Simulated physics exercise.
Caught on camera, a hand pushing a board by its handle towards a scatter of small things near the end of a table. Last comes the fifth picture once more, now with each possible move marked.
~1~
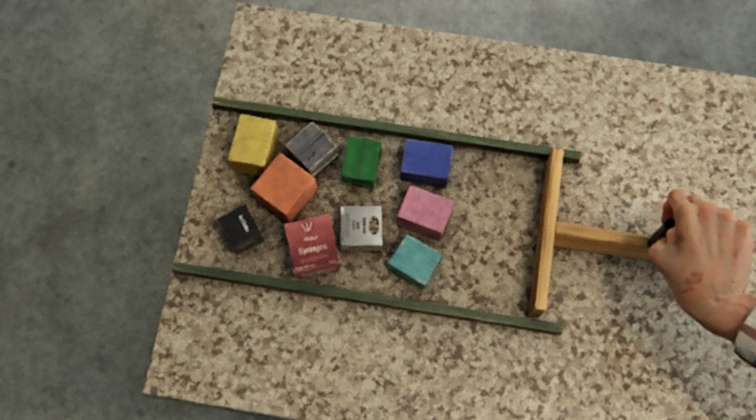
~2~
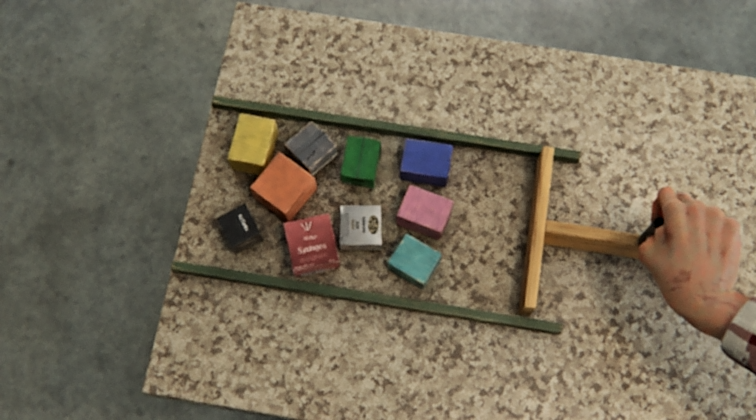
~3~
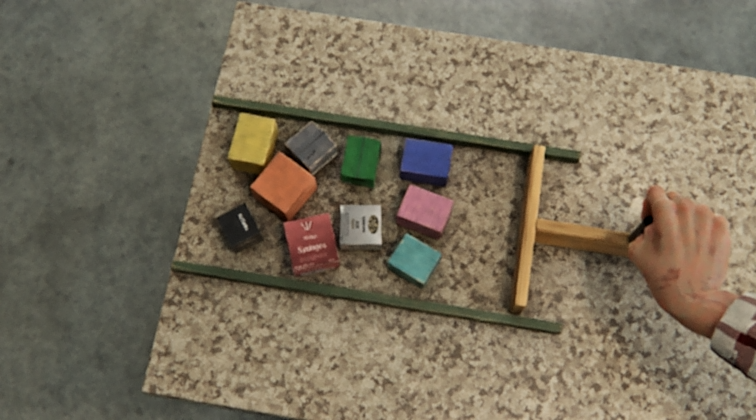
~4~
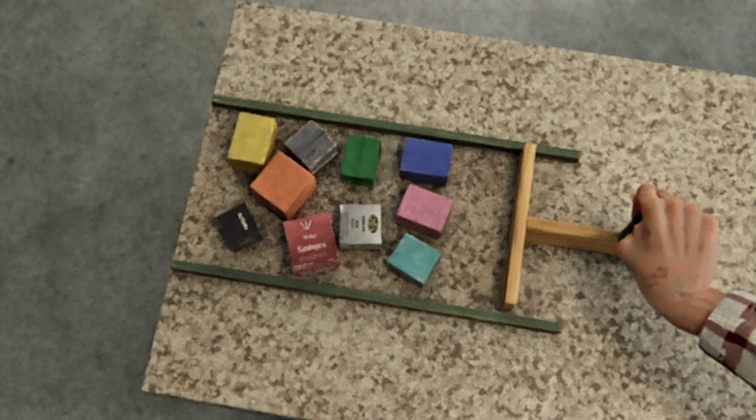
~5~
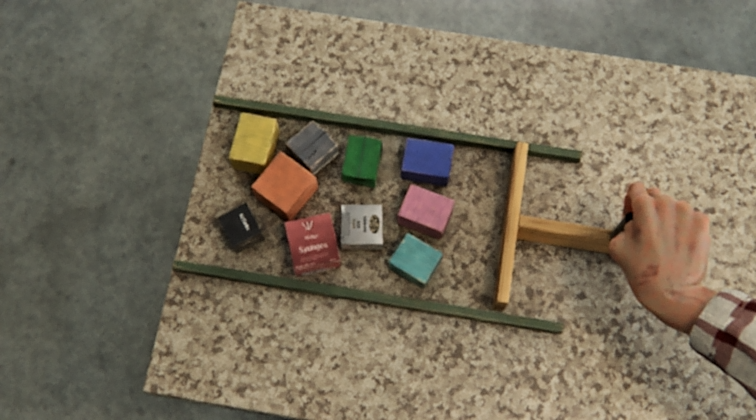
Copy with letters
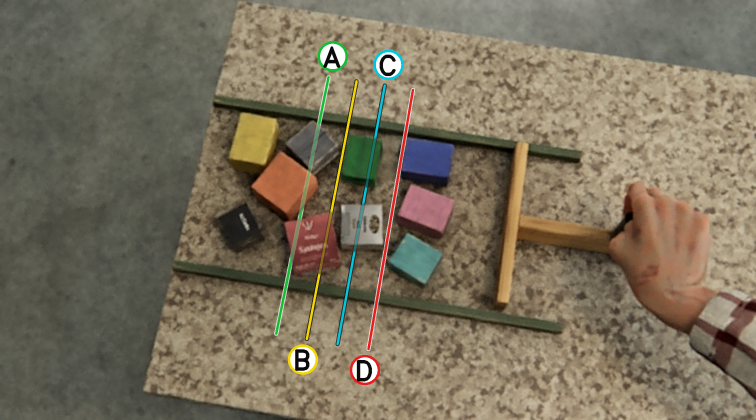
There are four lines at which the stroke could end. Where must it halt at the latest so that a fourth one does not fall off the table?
A is the last line within the limit.
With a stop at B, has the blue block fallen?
No.
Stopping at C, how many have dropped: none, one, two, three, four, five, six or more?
In all, none.
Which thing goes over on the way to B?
The black packet goes over.
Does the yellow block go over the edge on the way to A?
By then, yes.
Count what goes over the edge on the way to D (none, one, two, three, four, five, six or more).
In all, none.
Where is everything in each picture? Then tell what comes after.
The first frame shows orange block (285, 189); blue block (426, 164); turquoise block (415, 263).
The second frame shows board (540, 225); black packet (240, 229).
The third frame shows board (531, 223); red box (312, 245).
The fourth frame shows board (521, 221); grey box (311, 149).
The fifth frame shows board (513, 220); white packet (362, 227); orange block (285, 187); blue block (427, 163).
On the marked copy, A at (304, 200); B at (333, 204); C at (362, 209); D at (392, 214).
Taking A. A third of the way, board (438, 208); blue block (415, 161); turquoise block (401, 262).
Two thirds of the way, board (361, 196); black packet (202, 227); yellow block (231, 135).
When it is over, board (306, 187); yellow block over the edge; black packet over the edge; two fallen.
As for the rest, B is within the limit but short; C is within the limit but short; D is within the limit but short.
